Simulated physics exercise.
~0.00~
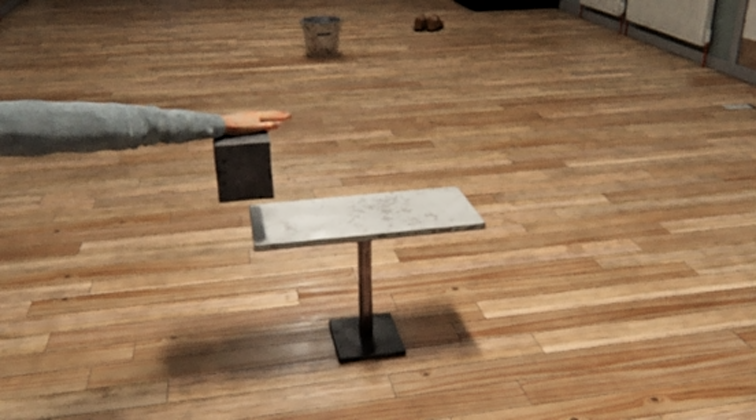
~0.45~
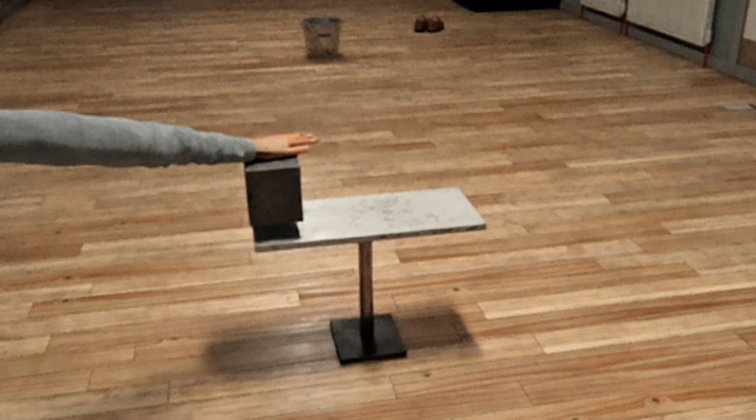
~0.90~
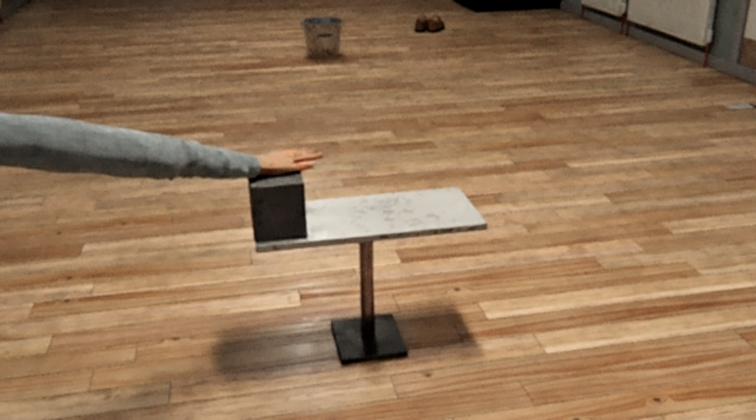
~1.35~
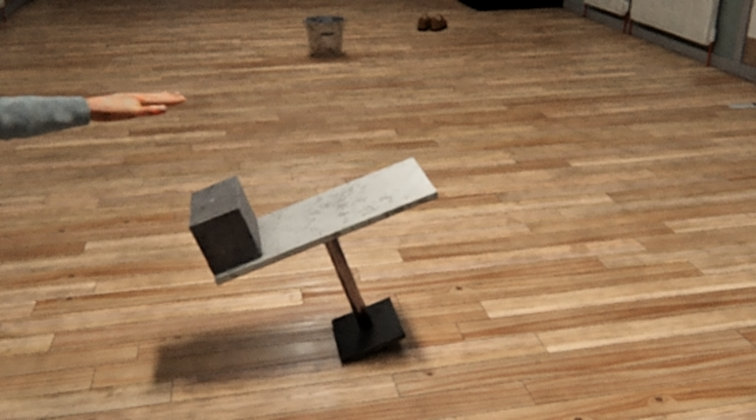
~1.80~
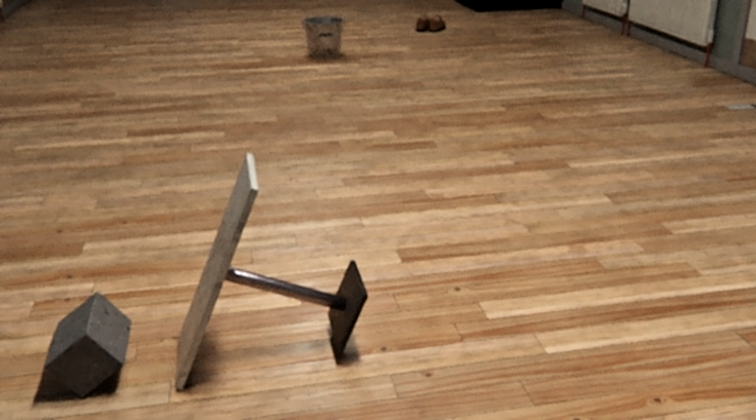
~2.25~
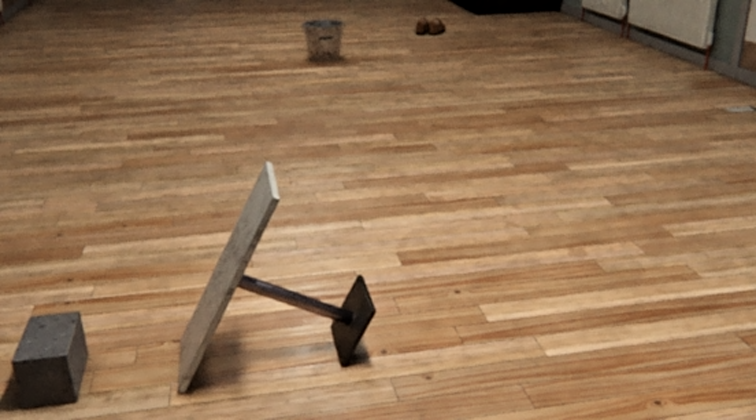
The clip shows a hand lowering a dark grey block onto the left end of a small white side table and letting go, after which the table tips over to the left and the block tumbles to the floor, leaving the table resting on its top's edge and its base.
